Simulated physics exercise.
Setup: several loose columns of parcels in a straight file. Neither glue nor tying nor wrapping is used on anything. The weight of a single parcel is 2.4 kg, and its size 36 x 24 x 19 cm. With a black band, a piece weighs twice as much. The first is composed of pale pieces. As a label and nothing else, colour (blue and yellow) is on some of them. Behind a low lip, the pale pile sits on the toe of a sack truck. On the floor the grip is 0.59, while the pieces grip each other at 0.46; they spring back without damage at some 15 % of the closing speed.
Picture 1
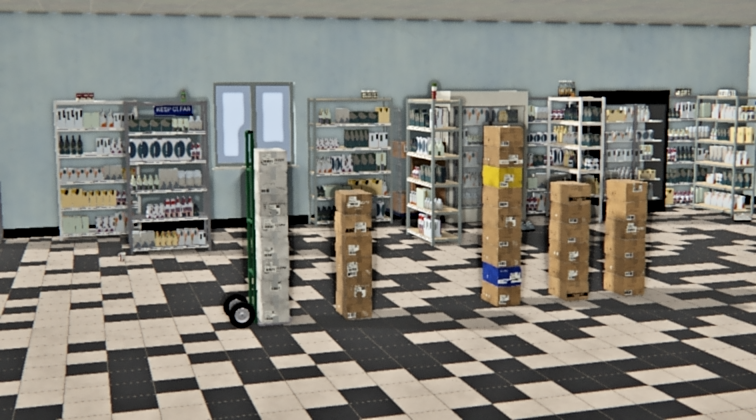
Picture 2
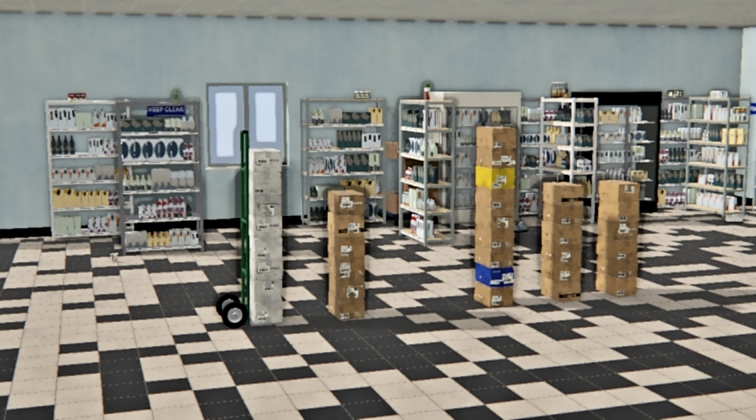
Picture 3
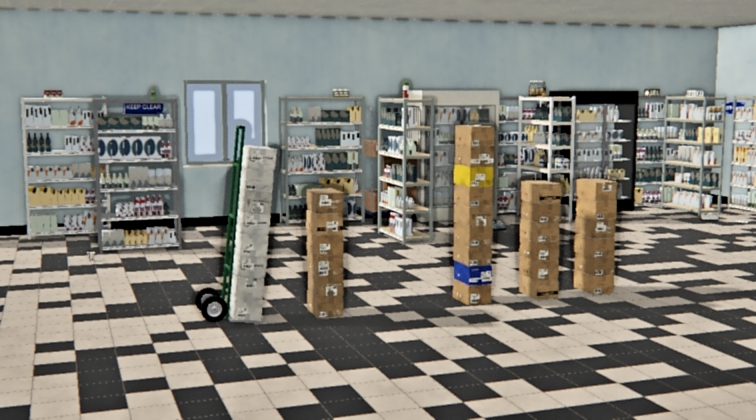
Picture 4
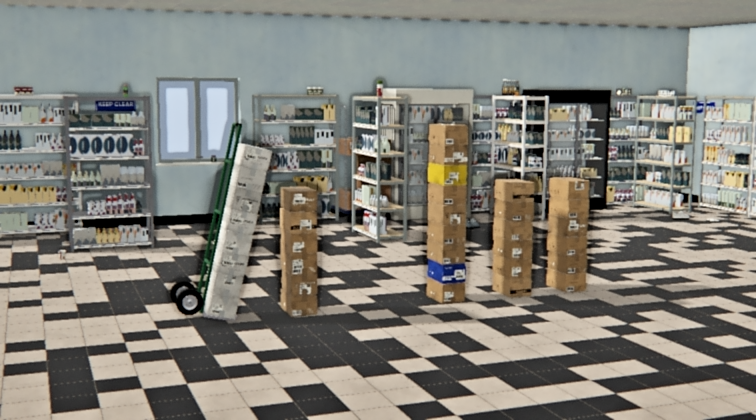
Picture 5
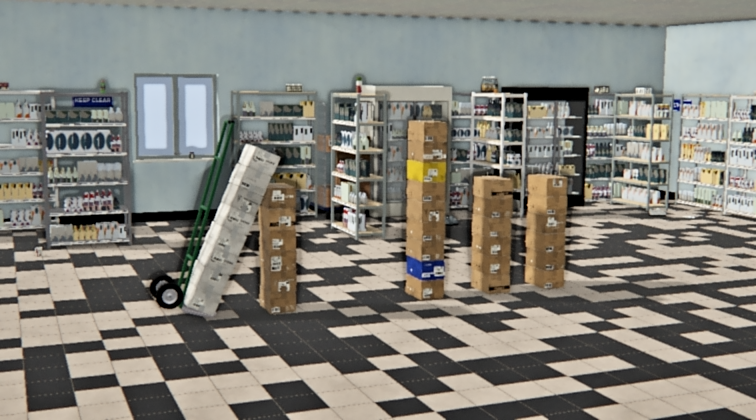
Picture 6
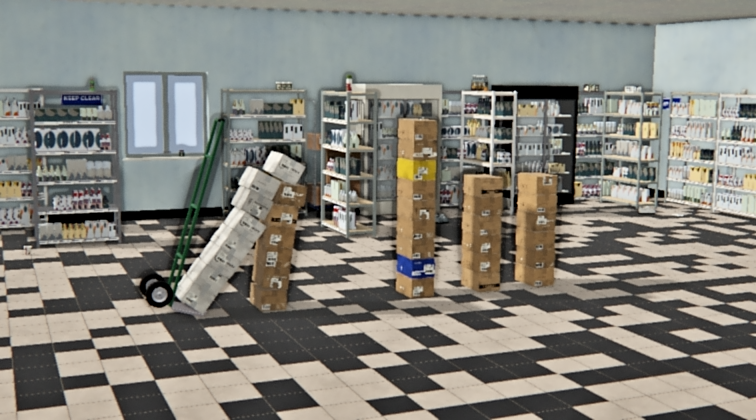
Green hand truck tilting forward, its stack of pale boxes leaning right and shifting against the nearest column of brown boxes.
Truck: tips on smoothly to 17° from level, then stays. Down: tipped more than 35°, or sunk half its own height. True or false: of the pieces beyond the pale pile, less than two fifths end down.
True.
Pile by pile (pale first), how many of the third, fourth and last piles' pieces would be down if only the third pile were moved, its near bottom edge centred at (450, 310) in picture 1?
You'd end with the third pile at 9, the fourth at 0 and the last at 0 down.
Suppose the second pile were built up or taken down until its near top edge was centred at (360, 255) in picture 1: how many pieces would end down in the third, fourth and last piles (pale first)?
Result: Third pile 0, fourth pile 0, last pile 0.
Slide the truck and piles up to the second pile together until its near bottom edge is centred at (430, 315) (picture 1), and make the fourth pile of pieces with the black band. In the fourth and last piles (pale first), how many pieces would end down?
Fourth 6, last 6.
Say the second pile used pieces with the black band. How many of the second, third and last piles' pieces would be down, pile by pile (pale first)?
Second 6, third 0, last 0.
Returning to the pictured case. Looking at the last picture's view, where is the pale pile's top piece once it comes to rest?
Somewhere about (395, 258).
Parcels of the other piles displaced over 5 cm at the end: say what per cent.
That is 20 per cent.
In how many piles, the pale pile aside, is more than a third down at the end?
That would be 1 of them.
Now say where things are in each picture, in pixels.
In the first frame (pixels give the middle of a visible side; the camera pans a little), truck frame (253, 171) 0° forward; blue parcel (510, 277); yellow parcel (511, 178); none of the others has stirred.
Truck frame (247, 171) 1° forward; yellow parcel (503, 179), in the second frame.
Truck frame (240, 167) 6° forward, top of the pale pile leaning 6°; yellow parcel (482, 177); none of the others has stirred, in the third frame.
Truck frame (232, 163) 13° forward, top of the pale pile leaning 13°; blue parcel (455, 274); none of the others has stirred, in the fourth frame.
Truck frame (222, 160) 17° forward, top of the pale pile leaning 24°; yellow parcel (434, 172); none of the others has stirred, in the fifth frame.
Truck frame (213, 158) 17° forward, top of the pale pile leaning 30°; yellow parcel (425, 171); blue parcel (424, 269); steepest lean 8°, the parcel at (293, 196); movement in 5 of them, in the sixth frame.
Then, 0.16 s past the last view, 8 of the pale pile down; none of the 27 other parcels down, 5 disturbed.
Then, 0.38 s past the last view, 8 of the pale pile down; 5 of the 27 other parcels down.
In the end, 8 of the pale pile down; 5 of the 27 other parcels down; yellow parcel unmoved; blue parcel unmoved. That is 19 per cent. From the last view, middles, yellow parcel near (418, 169), blue parcel near (416, 265).
